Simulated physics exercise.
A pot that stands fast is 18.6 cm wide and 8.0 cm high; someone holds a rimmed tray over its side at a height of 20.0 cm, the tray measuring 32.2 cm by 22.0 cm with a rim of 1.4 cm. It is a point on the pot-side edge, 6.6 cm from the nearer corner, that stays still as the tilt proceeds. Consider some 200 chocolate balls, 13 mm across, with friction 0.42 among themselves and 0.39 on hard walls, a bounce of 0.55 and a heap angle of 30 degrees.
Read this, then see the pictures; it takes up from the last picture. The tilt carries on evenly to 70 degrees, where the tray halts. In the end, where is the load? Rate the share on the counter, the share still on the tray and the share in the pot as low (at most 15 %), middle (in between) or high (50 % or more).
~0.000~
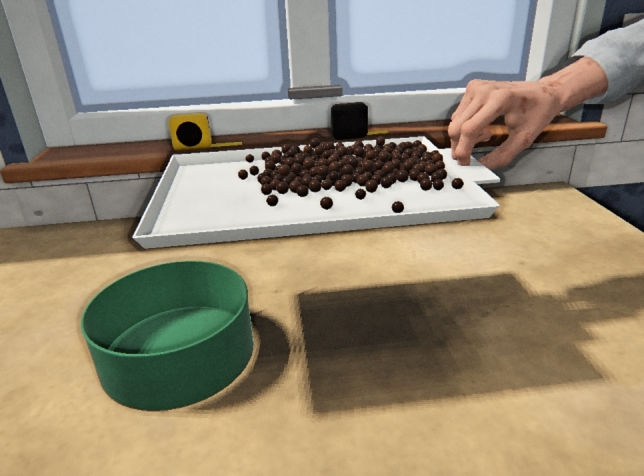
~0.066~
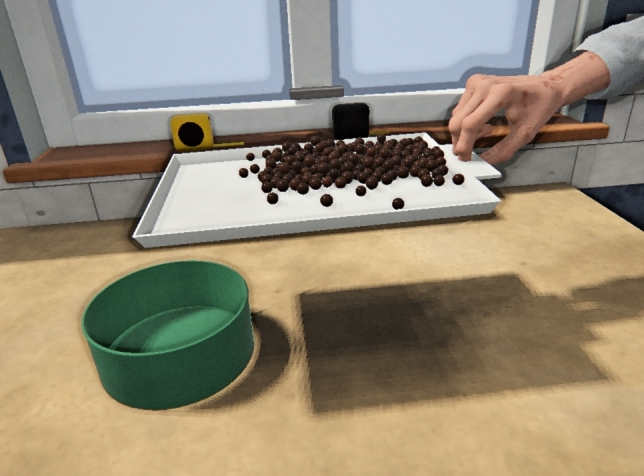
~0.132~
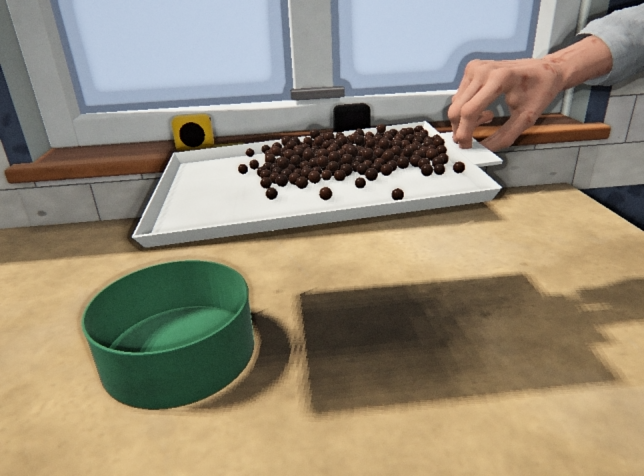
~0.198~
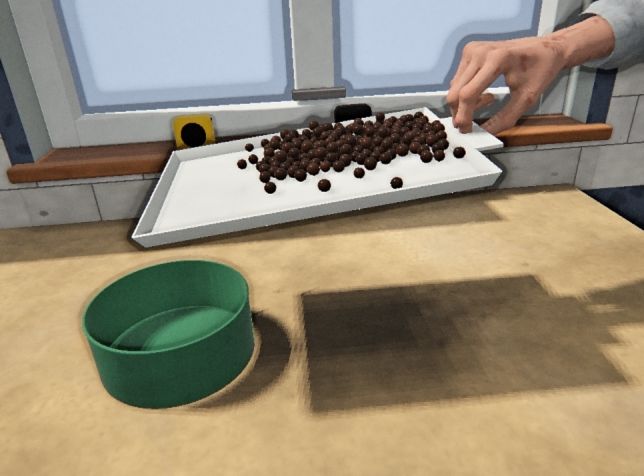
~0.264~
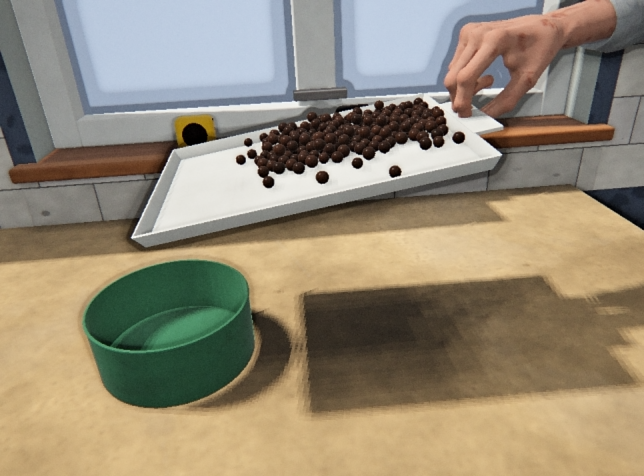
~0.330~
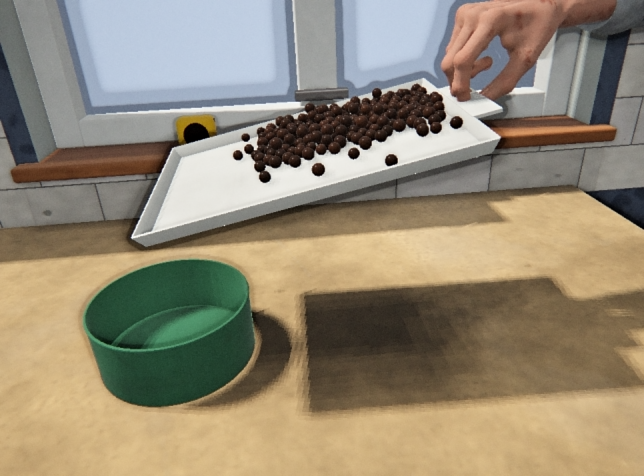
Counter - middle; left on the tray - low; pot - high.
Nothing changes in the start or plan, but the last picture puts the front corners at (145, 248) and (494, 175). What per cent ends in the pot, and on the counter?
Pot 10; counter 90.
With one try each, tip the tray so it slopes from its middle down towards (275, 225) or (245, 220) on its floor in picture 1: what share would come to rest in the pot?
Approximately 10 percent, then 20 percent.
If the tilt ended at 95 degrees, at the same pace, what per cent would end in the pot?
Near 70 %, then.
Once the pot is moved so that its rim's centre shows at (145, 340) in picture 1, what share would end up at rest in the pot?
Roughly 80 percent would end up there.
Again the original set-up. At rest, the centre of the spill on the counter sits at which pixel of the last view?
(54, 460).
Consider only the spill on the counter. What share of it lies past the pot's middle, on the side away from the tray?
I reckon around 80 per cent.
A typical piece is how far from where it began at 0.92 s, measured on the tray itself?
It has moved some 20 cm from its start.
Then, at 0.92 s, tilt 39 degrees; the tray holds 85 %, the pot 0 %.
Then, at 1.32 s, tilt 58 degrees; the tray holds 50 %, the pot 30 %.
After 1.79 s, tilt 70 degrees; the tray holds 15 %, the pot 55 %.
In the end, at 3.0 s, counter 30 %, tray 0 %, pot 70 %.
